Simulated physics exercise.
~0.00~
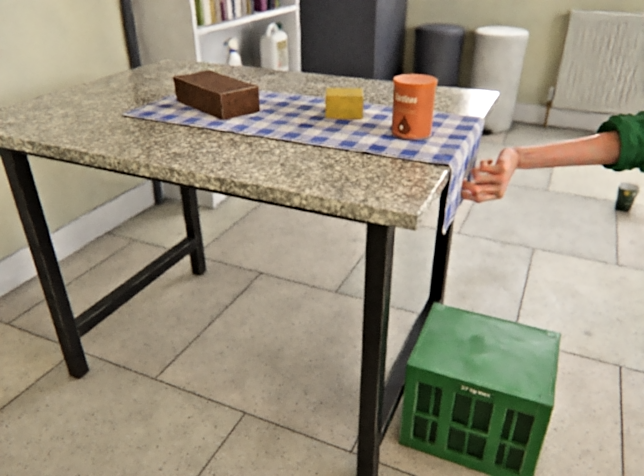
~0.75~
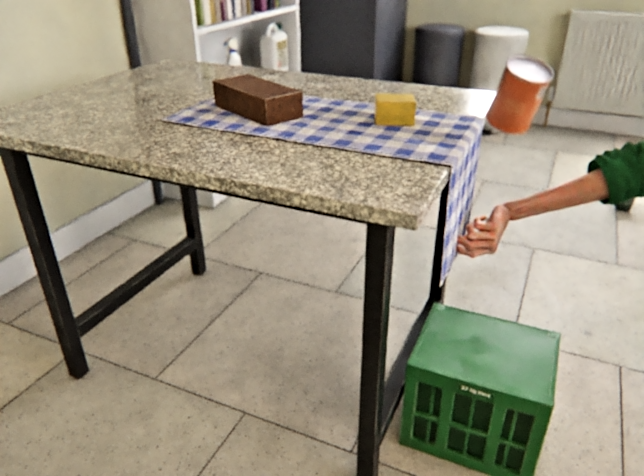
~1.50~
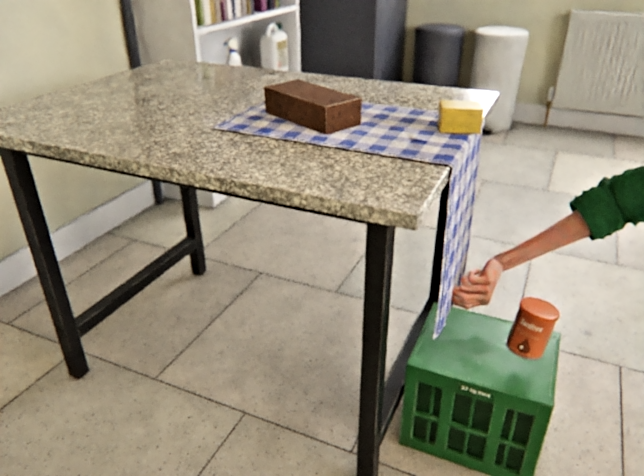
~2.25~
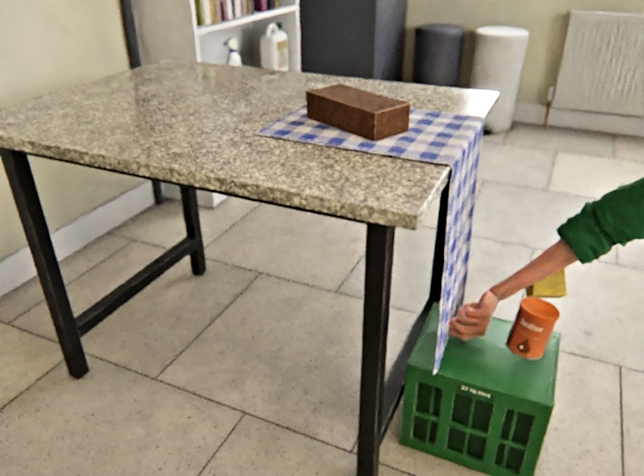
A hand pulls a checked runner down, dropping an orange tin, then a yellow block.
